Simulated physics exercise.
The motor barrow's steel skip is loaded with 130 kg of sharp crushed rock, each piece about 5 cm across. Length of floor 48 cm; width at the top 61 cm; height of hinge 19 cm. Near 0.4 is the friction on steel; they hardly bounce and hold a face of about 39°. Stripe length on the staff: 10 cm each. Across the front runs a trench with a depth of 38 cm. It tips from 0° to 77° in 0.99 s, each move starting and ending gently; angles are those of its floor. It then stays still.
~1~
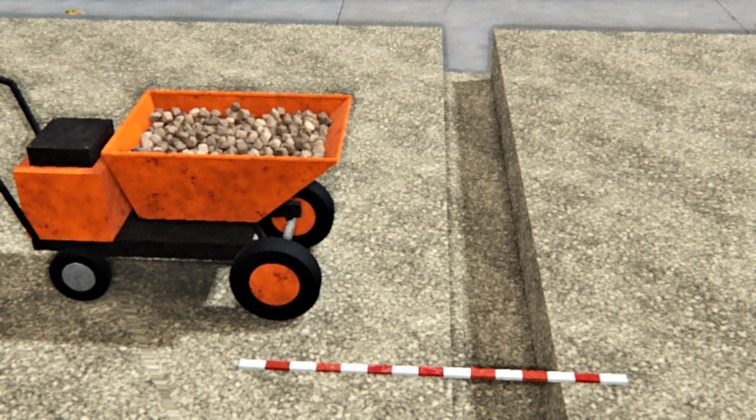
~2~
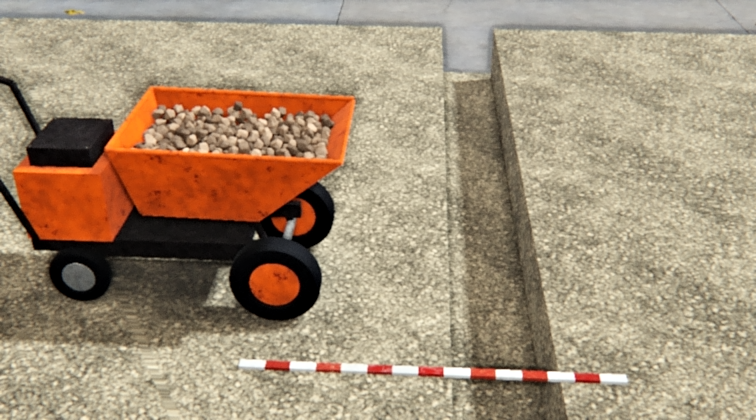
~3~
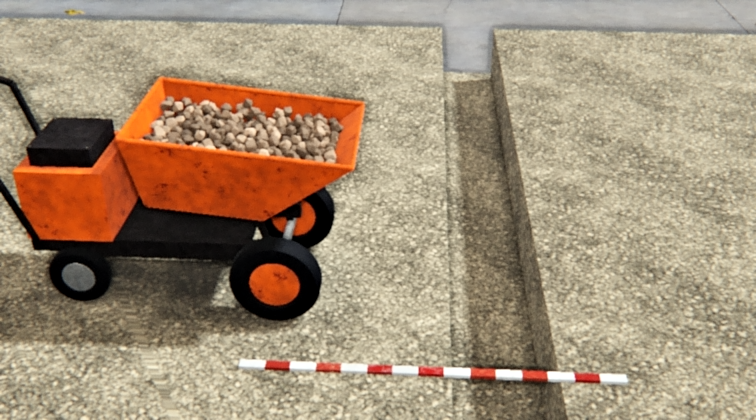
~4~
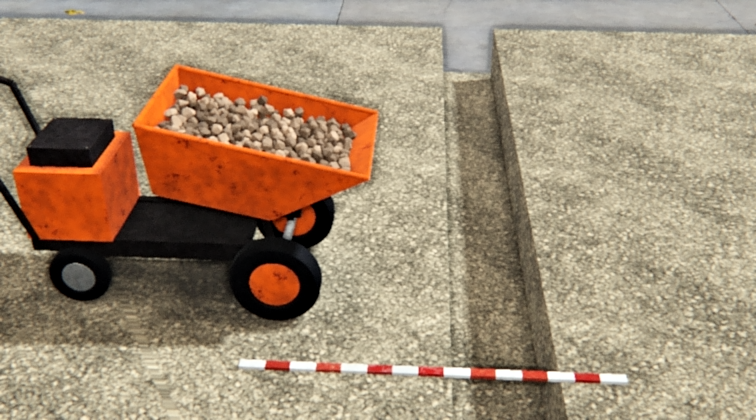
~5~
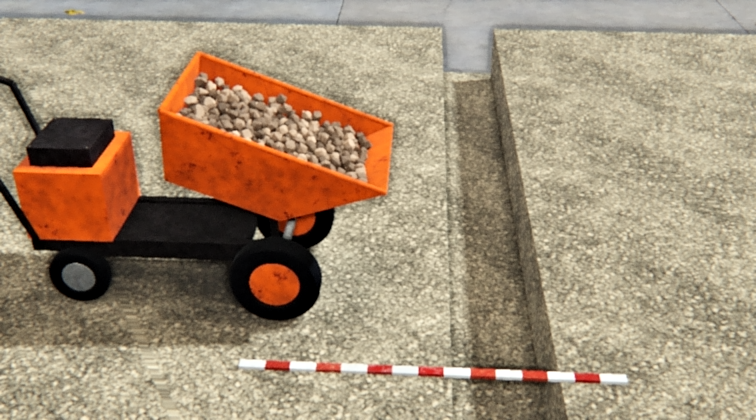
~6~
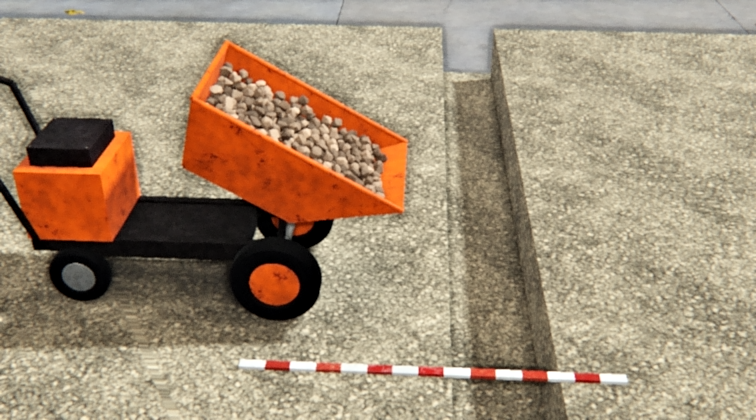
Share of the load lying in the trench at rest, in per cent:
74 per cent.
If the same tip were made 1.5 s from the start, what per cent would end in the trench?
It would come to roughly 70 per cent.
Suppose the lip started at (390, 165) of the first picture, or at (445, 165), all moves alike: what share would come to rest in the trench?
95 and 40 %.
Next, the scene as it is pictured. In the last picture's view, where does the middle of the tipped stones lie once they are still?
Roughly (496, 342), I'd say.
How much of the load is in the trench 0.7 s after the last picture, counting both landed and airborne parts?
Around 35 per cent of it, at that instant.
Then, 0.3 s after the last picture the floor is at 65°, 100 % in the skip; the foremost stones are at (433, 256).
Then, 0.7 s after the last picture the floor is at 77°, 59 % in the skip, 5 % short of the trench, 36 % in the trench; the foremost stones are at (534, 346).
Then, 1.0 s after the last picture the floor is at 77°, 28 % in the skip, 5 % short of the trench, 67 % in the trench; the foremost stones are at (532, 340).
Then, 3.0 s after the last picture the floor is at 77°, 21 % in the skip, 5 % short of the trench, 74 % in the trench; the foremost stones are at (533, 344).
